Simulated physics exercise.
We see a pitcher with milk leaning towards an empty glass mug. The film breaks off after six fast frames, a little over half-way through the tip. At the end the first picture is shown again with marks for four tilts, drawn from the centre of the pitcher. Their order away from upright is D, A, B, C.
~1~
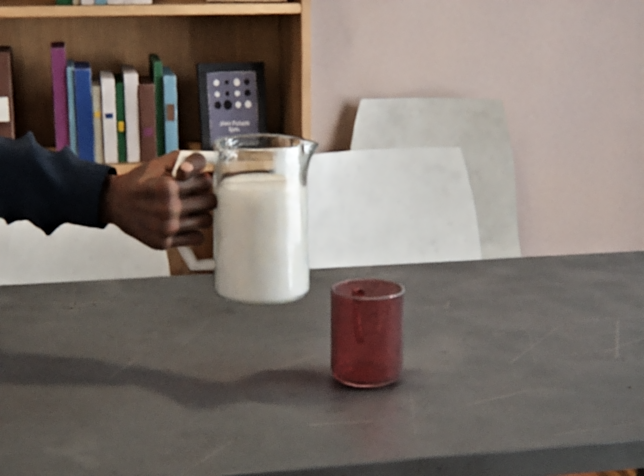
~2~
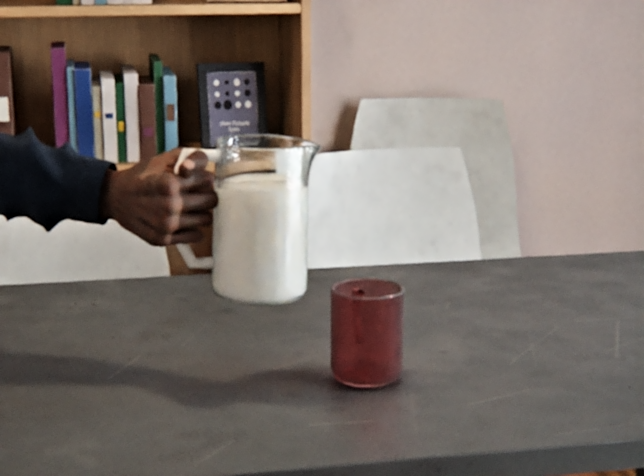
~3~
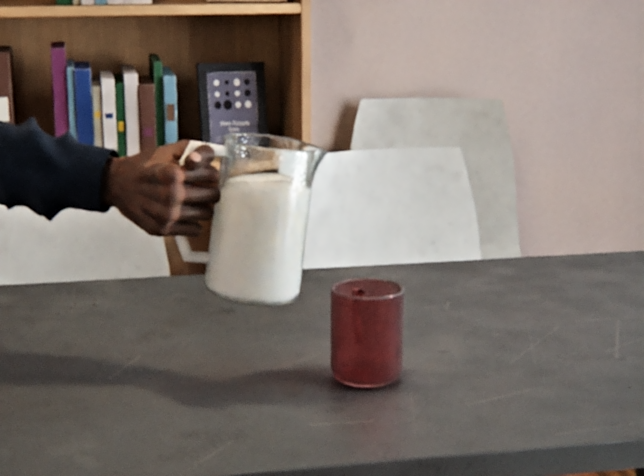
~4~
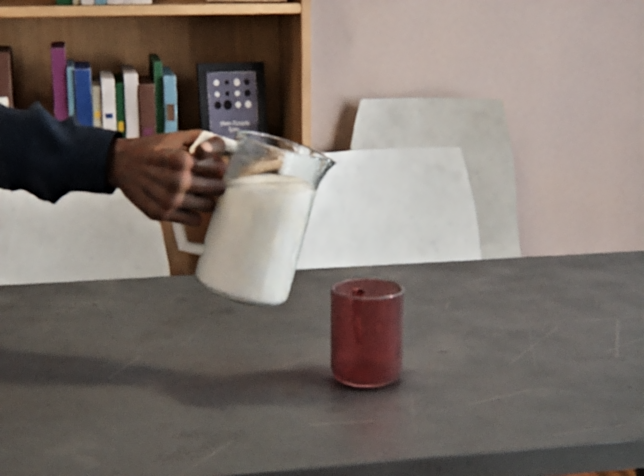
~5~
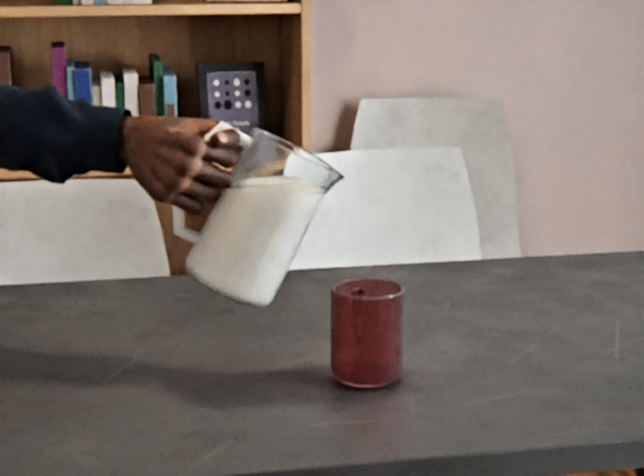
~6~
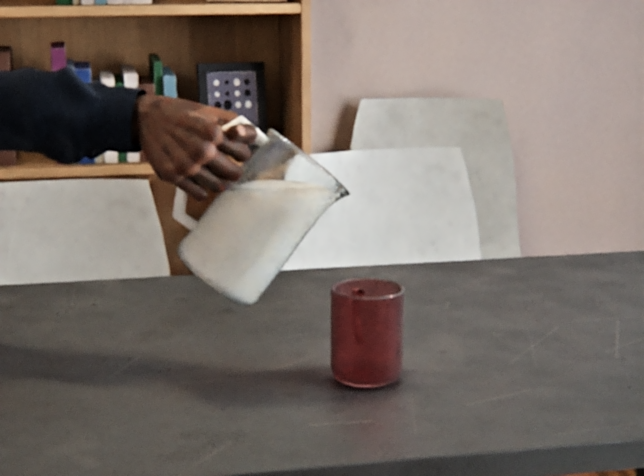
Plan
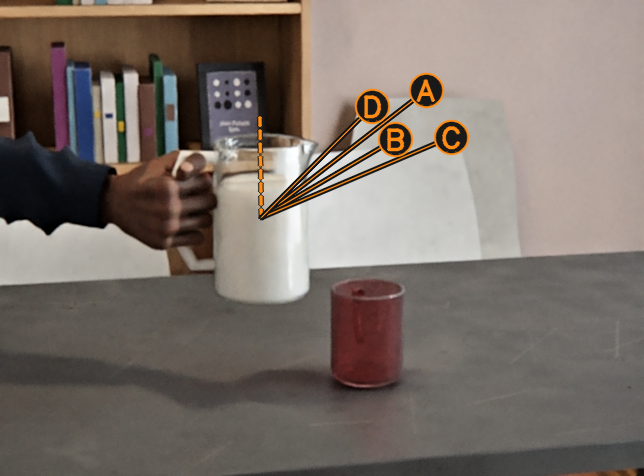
The video shows a hand holding a glass pitcher of milk above a dark table, starting upright and then tilting steadily to the right, its lip leaning toward a red glass mug that stays still on the tabletop.
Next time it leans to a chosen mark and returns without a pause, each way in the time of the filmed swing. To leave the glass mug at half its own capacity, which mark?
C.
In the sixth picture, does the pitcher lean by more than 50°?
No, it does not.
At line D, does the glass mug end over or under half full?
Under.
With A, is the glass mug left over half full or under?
Under half.
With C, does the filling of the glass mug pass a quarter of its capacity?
Yes, clearly.
In orange, A at (413, 100); B at (380, 147); C at (435, 143); D at (359, 118).
Choosing A, the glass mug ends with about 19 % of what it can hold.
Choosing B, the glass mug ends with about 33 % of what it can hold.
Choosing C, the glass mug ends with about 53 % of what it can hold; 5 % of the milk is spilt.
Choosing D, the glass mug ends with about 8 % of what it can hold.
